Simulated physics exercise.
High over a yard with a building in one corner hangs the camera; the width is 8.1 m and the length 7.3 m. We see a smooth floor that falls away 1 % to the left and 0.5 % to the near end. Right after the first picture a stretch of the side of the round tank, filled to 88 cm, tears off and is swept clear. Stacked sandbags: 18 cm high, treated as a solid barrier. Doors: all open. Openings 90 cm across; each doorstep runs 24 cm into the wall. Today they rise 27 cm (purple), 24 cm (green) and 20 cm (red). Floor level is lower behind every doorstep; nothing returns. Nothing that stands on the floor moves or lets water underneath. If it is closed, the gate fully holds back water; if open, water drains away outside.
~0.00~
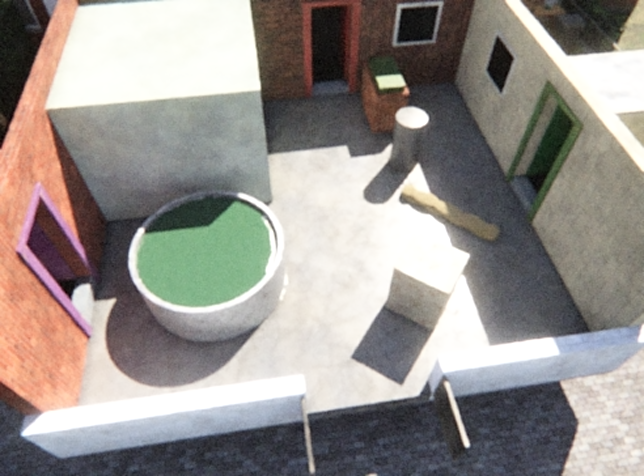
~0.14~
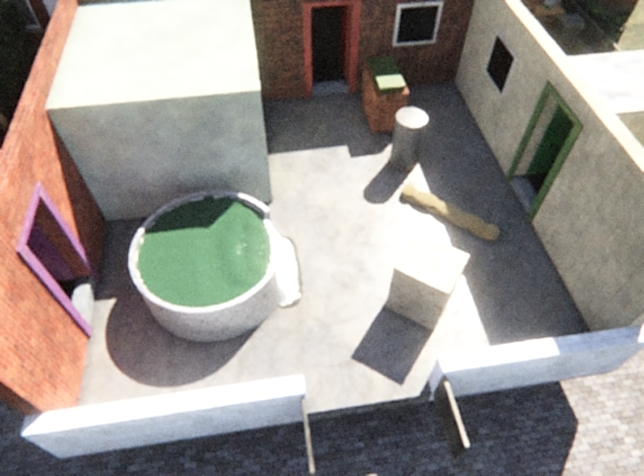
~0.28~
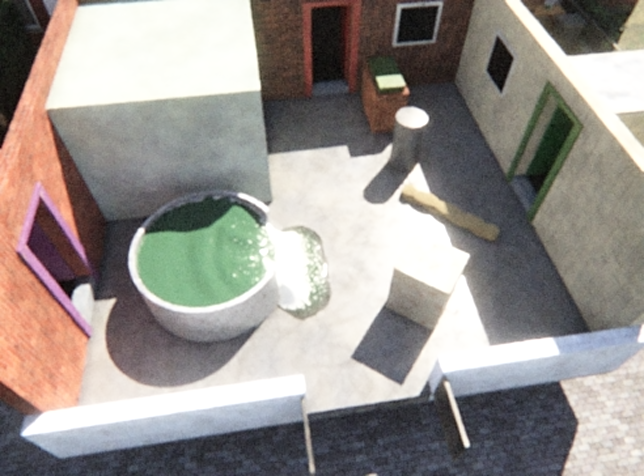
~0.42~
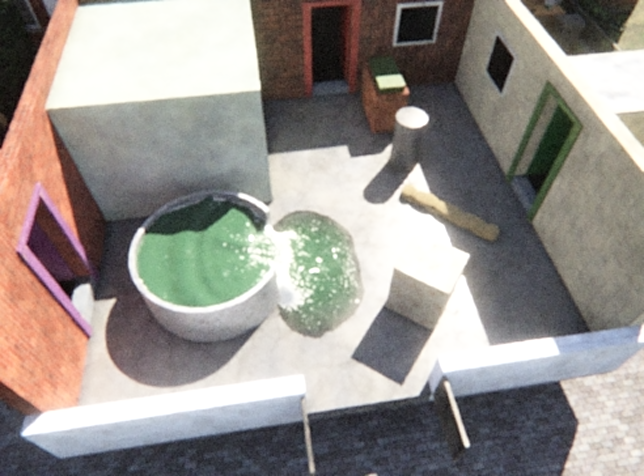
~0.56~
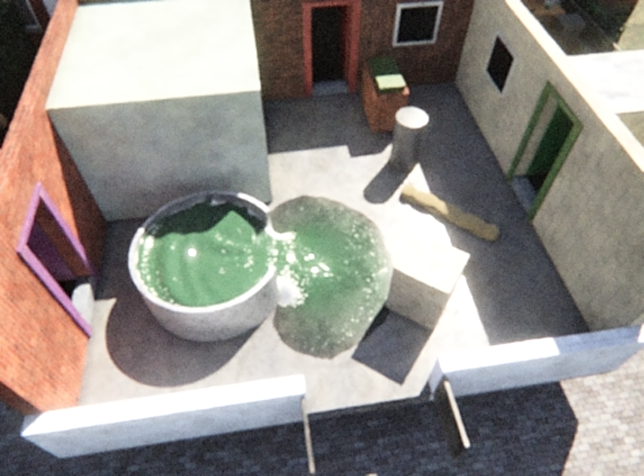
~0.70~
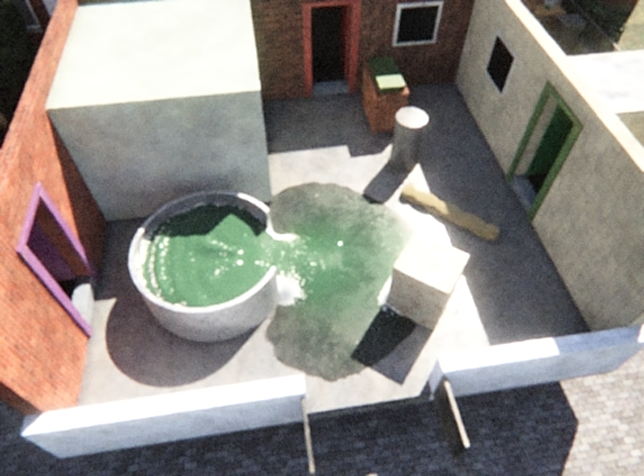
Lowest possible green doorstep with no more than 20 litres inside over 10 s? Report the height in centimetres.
I would say 12 cm.
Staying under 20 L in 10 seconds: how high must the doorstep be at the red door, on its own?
Roughly 7.0 cm at red.
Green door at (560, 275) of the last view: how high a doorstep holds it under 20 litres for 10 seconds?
It needs roughly 19 cm.
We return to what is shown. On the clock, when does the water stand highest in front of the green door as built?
About 2.4 seconds.
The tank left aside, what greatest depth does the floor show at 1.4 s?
Around 46 centimetres.
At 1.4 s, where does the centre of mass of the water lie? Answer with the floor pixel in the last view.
About (275, 271).
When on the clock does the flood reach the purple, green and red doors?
Purple 8.5 s / green 2.0 s / red 3.2 s.
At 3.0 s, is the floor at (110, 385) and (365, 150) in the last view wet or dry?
Untouched, awash.
After 1.4 s water covers 35 % of the floor, deepest (46 cm) near (390, 290); it has not reached the green door.
After 3.0 s water covers 55 % of the floor, deepest (35 cm) near (592, 352); 16 cm at the green door, 0 litres in over its 24 cm doorstep.
After 10.0 s water covers 90 % of the floor, deepest (14 cm) near (343, 95); 3 cm at the green door, 0 litres in over its 24 cm doorstep.
At the green door as built, the water arrived by 2.0 s and peaked near 18 cm at 2.4 s.
With a doorstep of 10 cm, 33 litres would have come in within the 10 s; with 14 cm, 9 litres. So under 20 litres takes about 12 cm.
